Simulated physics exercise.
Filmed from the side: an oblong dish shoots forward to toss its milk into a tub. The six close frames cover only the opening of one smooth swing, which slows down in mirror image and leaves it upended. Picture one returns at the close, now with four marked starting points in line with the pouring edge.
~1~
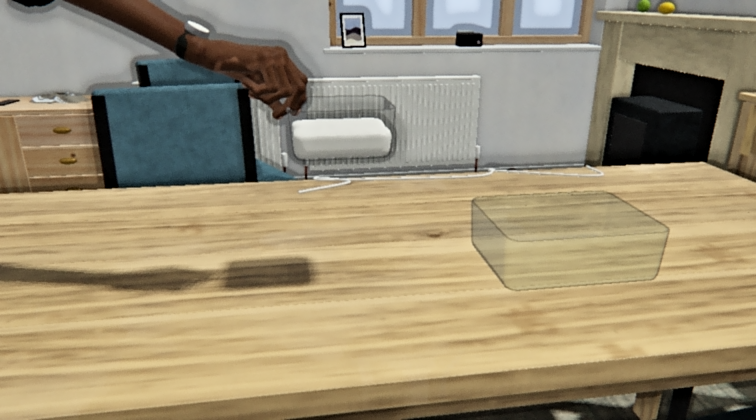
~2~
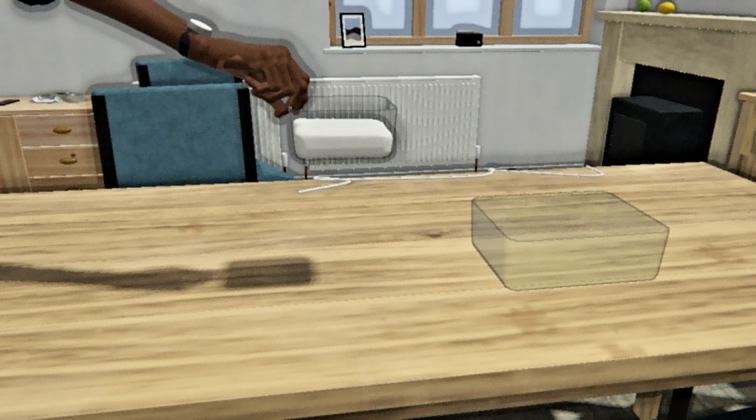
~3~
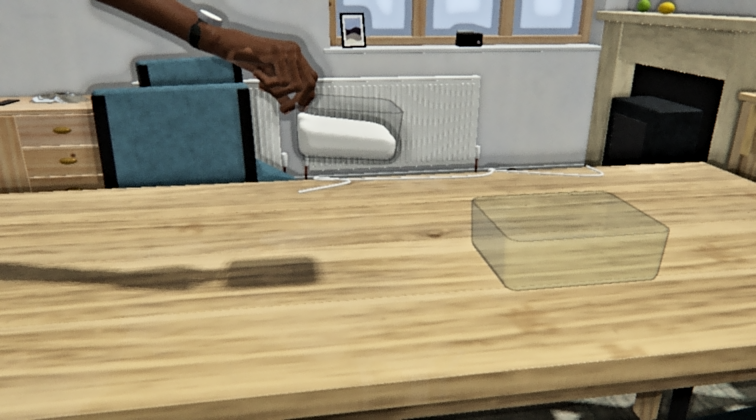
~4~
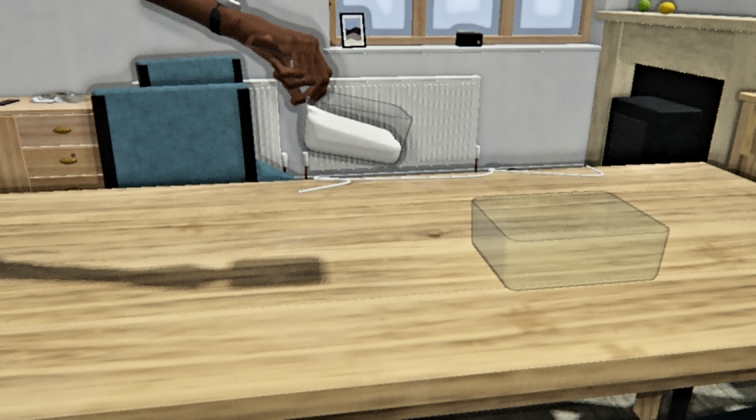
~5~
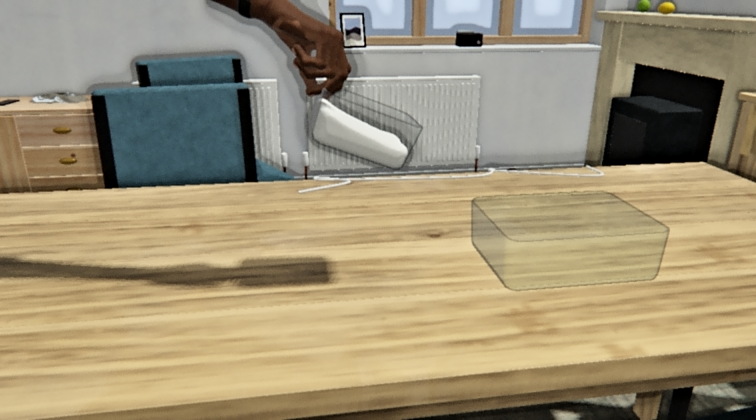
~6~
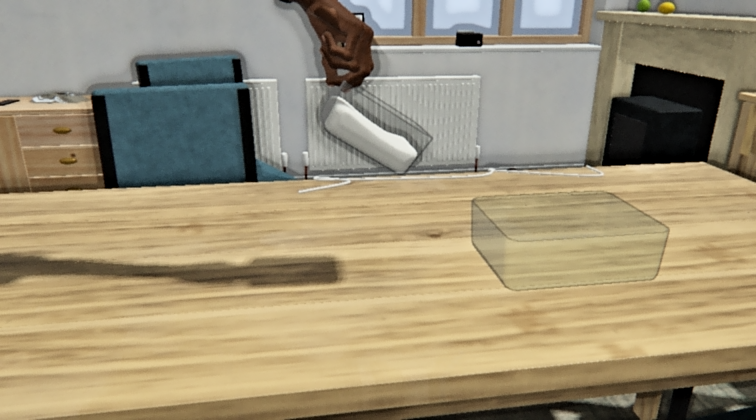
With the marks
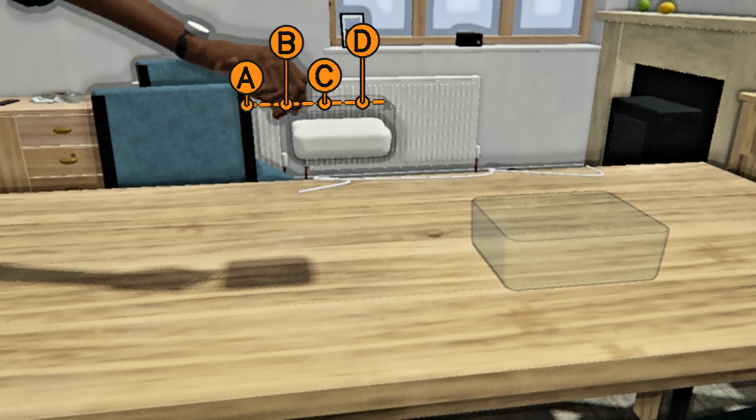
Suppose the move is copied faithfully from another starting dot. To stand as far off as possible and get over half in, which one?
D will do.
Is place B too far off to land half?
Yes.
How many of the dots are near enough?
One of them.
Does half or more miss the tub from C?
Yes, it does.
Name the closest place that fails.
The answer is C.
In orange, A at (246, 105); B at (286, 104); C at (324, 103); D at (362, 102).
If A is chosen, about 0 % lands in the tub, 100 % falls short.
If B is chosen, about 0 % lands in the tub, 98 % falls short.
If C is chosen, about 10 % lands in the tub, 85 % falls short and 5 % goes beside or beyond.
If D is chosen, about 74 % lands in the tub, 18 % falls short and 8 % goes beside or beyond.
